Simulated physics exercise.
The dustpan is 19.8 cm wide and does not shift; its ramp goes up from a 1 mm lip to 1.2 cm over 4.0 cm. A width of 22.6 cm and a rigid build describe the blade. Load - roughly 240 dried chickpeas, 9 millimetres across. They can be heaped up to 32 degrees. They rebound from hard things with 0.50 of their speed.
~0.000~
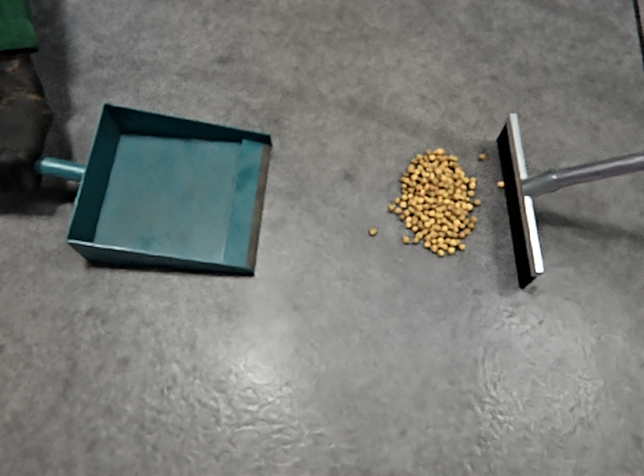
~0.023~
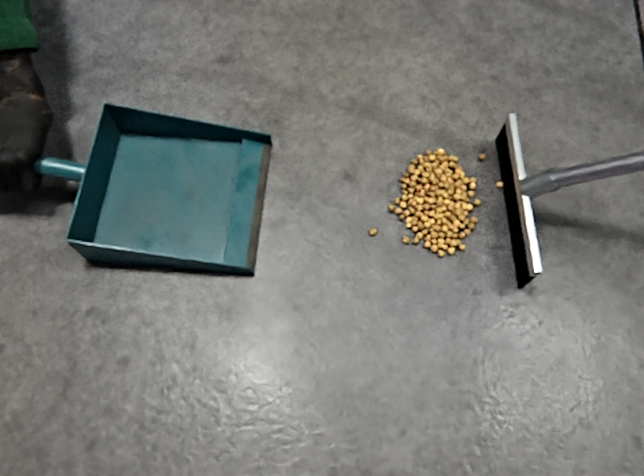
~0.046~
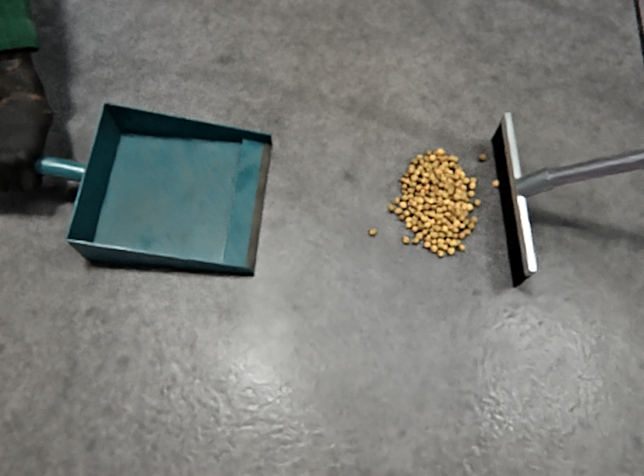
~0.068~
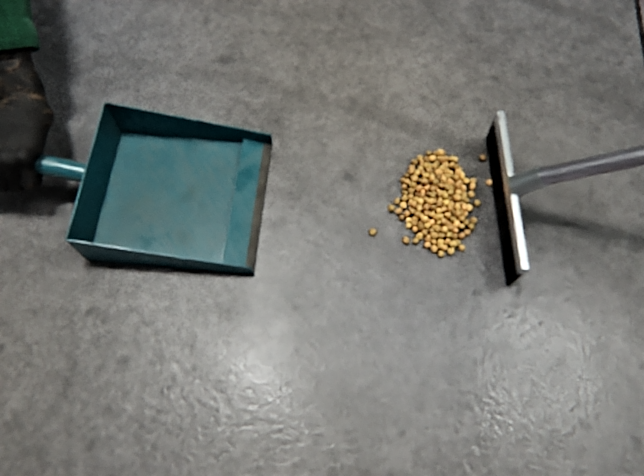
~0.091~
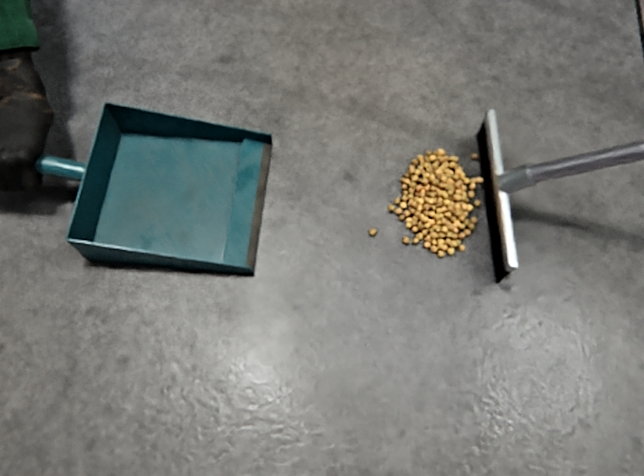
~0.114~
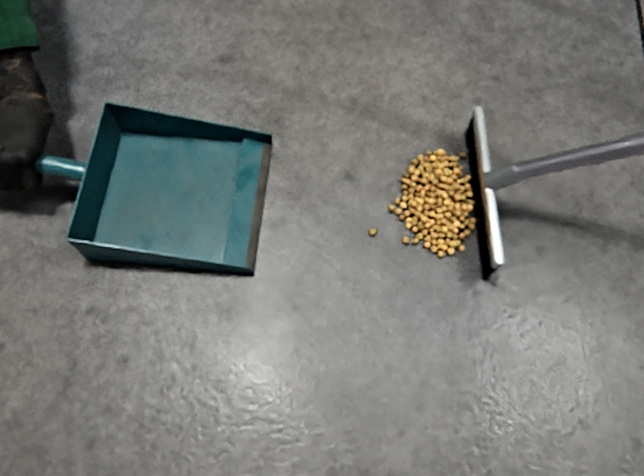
Squeegee-like blade on a grey handle sliding left across a grey floor and meeting a pile of chickpeas, green dustpan staying still.
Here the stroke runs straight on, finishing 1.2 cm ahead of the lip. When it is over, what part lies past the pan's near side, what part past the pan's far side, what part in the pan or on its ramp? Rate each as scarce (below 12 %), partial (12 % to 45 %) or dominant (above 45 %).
Ratings: Past the pan's near side - scarce; past the pan's far side - partial; in the pan or on its ramp - partial.
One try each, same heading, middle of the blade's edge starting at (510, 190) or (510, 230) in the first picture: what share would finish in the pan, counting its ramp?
Around 25 percent, then around 45 percent.
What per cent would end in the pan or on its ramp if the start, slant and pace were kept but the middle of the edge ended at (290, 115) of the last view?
Some 15 per cent.
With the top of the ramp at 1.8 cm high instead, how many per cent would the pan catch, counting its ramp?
30 %.
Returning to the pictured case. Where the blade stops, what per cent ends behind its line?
Some 10 percent of it.
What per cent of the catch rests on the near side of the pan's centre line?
Roughly 30 per cent.
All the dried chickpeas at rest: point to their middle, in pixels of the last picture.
In the last view, approximately (259, 181).
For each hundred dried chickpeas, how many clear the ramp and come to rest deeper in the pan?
Around 10 in a hundred.
Then, at 0.30 s, middle of the blade 15 cm from the lip; 0 % over the lip, far side 15 %, near side 0 %.
After 0.42 s, middle of the blade 6 cm from the lip; 0 % over the lip, far side 20 %, near side 5 %.
Then, at 0.67 s, middle of the blade 2 cm from the lip; 35 % over the lip, far side 25 %, near side 5 %.
At rest (1.1 s), near side 5 %, far side 25 %, pan 35 %, in front of the lip or behind the blade 35 %.
